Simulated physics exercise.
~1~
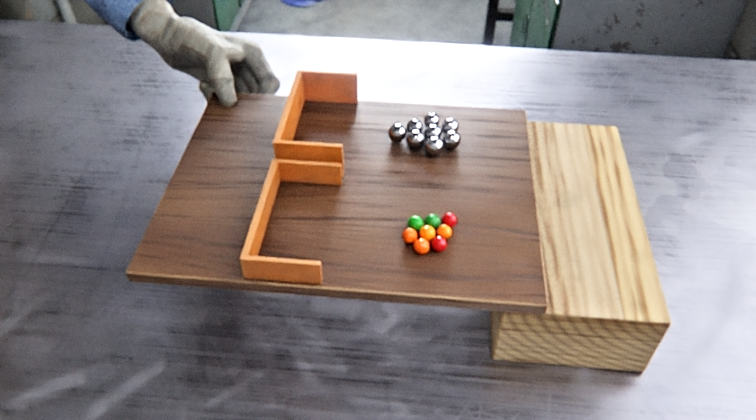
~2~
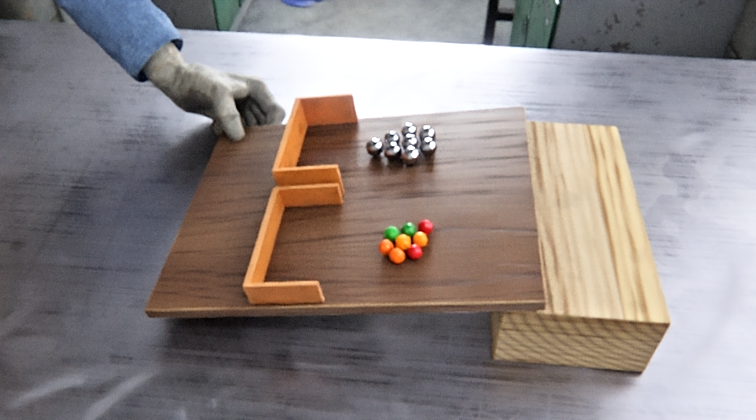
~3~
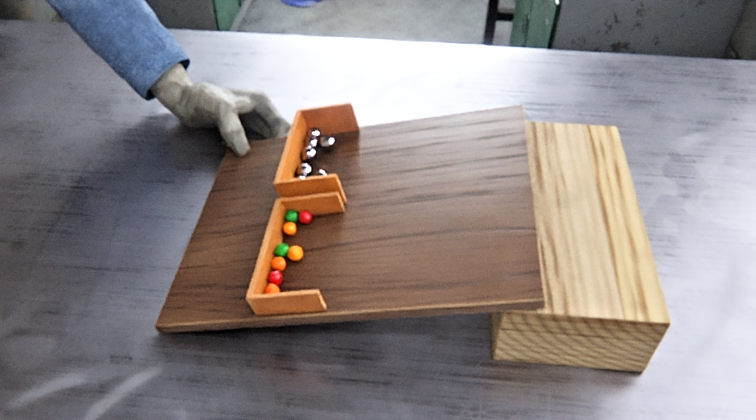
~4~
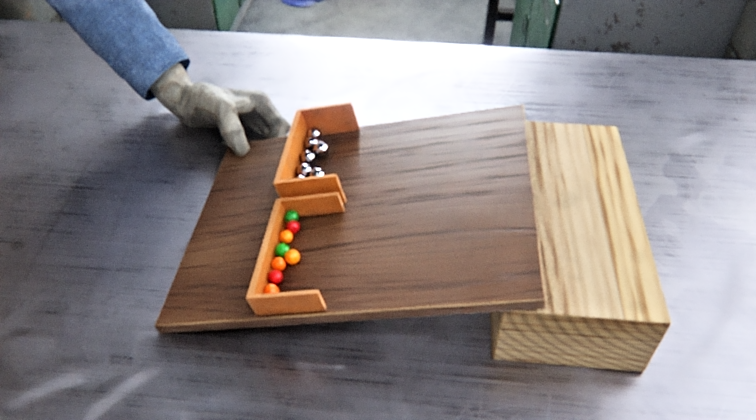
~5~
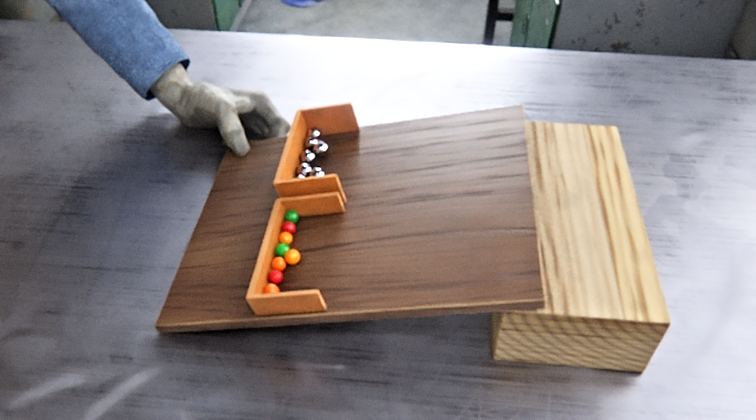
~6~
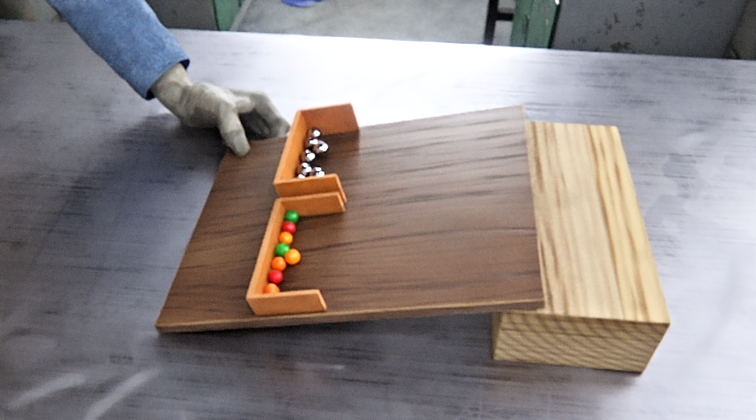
On a grey tabletop, a gloved hand lowers a board's left end, and dark shiny balls and colourful balls roll into orange barriers.
